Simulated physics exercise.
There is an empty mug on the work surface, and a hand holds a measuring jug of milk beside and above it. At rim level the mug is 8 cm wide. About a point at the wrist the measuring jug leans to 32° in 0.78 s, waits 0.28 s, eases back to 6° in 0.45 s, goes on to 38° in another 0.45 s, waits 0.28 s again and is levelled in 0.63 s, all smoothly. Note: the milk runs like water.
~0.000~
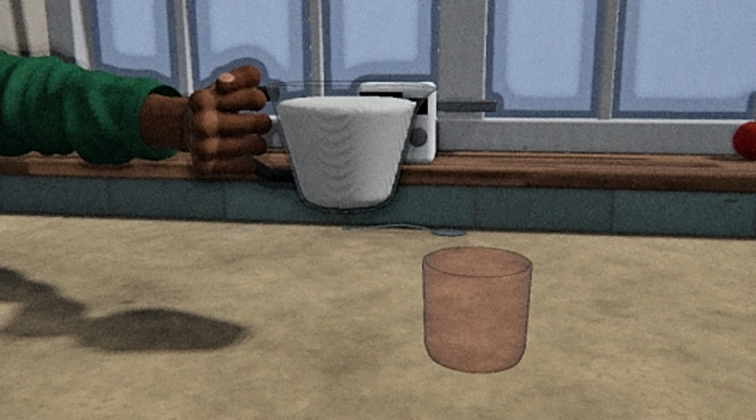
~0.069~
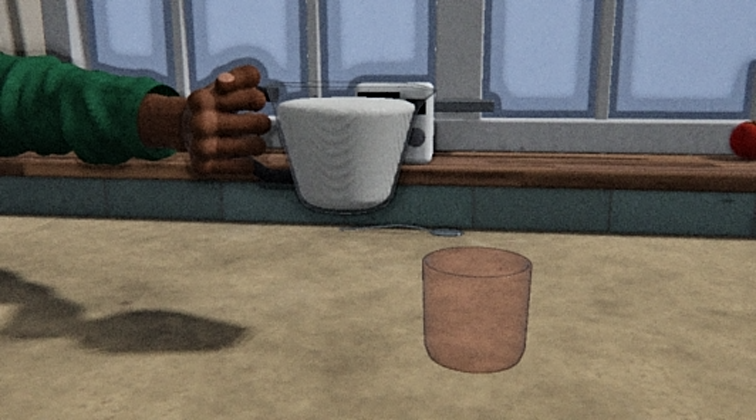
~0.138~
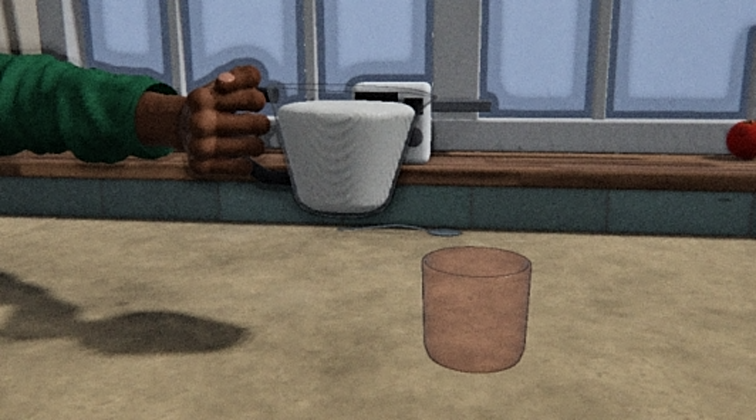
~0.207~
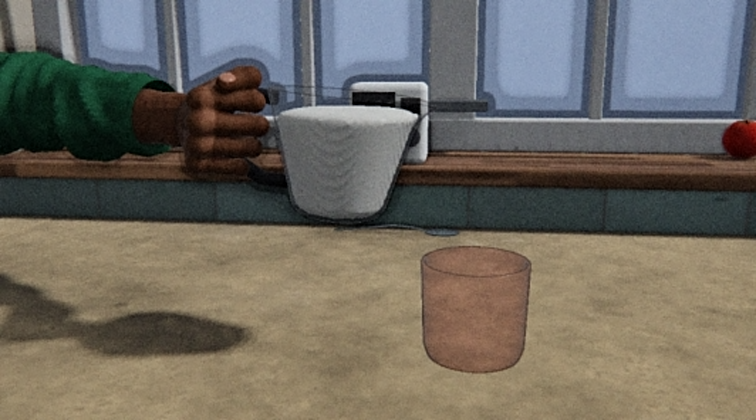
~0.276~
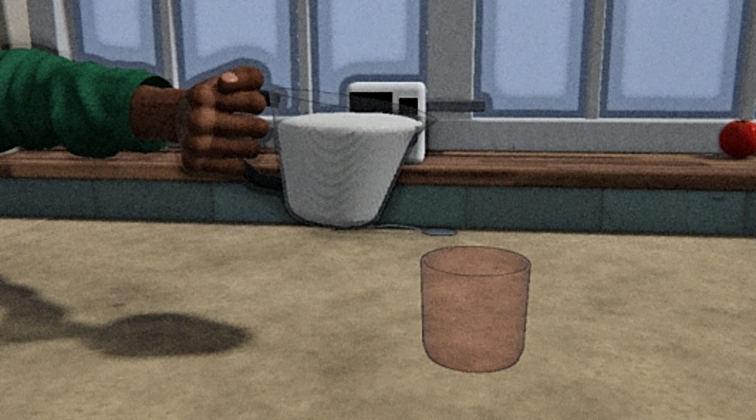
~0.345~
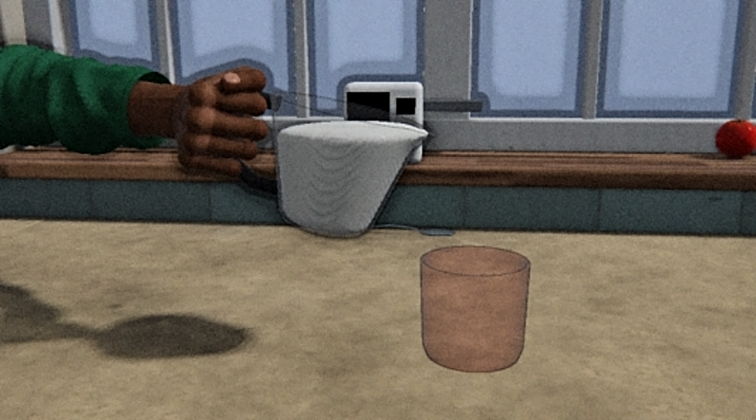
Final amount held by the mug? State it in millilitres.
I would say close to 220 ml.
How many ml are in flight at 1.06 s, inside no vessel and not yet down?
About 20 ml.
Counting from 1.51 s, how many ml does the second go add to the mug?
Roughly 80 ml more.
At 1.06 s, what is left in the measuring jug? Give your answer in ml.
Contents remaining: Around 430 ml.
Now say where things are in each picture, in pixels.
Tilt 0°; pouring edge (437, 87); surface from (282, 102) to (417, 103); the mug's rim runs from (425, 262) to (530, 266), in the first picture.
Tilt 1°; pouring edge (437, 89); surface from (281, 103) to (417, 104), in the second picture.
Tilt 2°; pouring edge (438, 95); surface from (282, 106) to (417, 109), in the third picture.
Tilt 5°; pouring edge (438, 105); surface from (283, 112) to (419, 114), in the fourth picture.
Tilt 9°; pouring edge (439, 119); surface from (283, 120) to (422, 122), in the fifth picture.
Tilt 13°; pouring edge (438, 134); surface from (283, 130) to (428, 131), in the sixth picture.
Then, 1.06 s in, the tilt is 32° and the mug has 110 ml, the measuring jug 425 ml, and 0 ml is on the work surface.
Then, 1.51 s in, the tilt is 6° and the mug has 145 ml, the measuring jug 415 ml, and 0 ml is on the work surface.
Then, 2.24 s in, the tilt is 38° and the mug has 190 ml, the measuring jug 350 ml, and 0 ml is on the work surface.
Then, 2.69 s in, the tilt is 7° and the mug has 220 ml, the measuring jug 340 ml, and 0 ml is on the work surface.
Finally, the mug has 220 ml, the measuring jug 340 ml, and 0 ml is on the work surface.
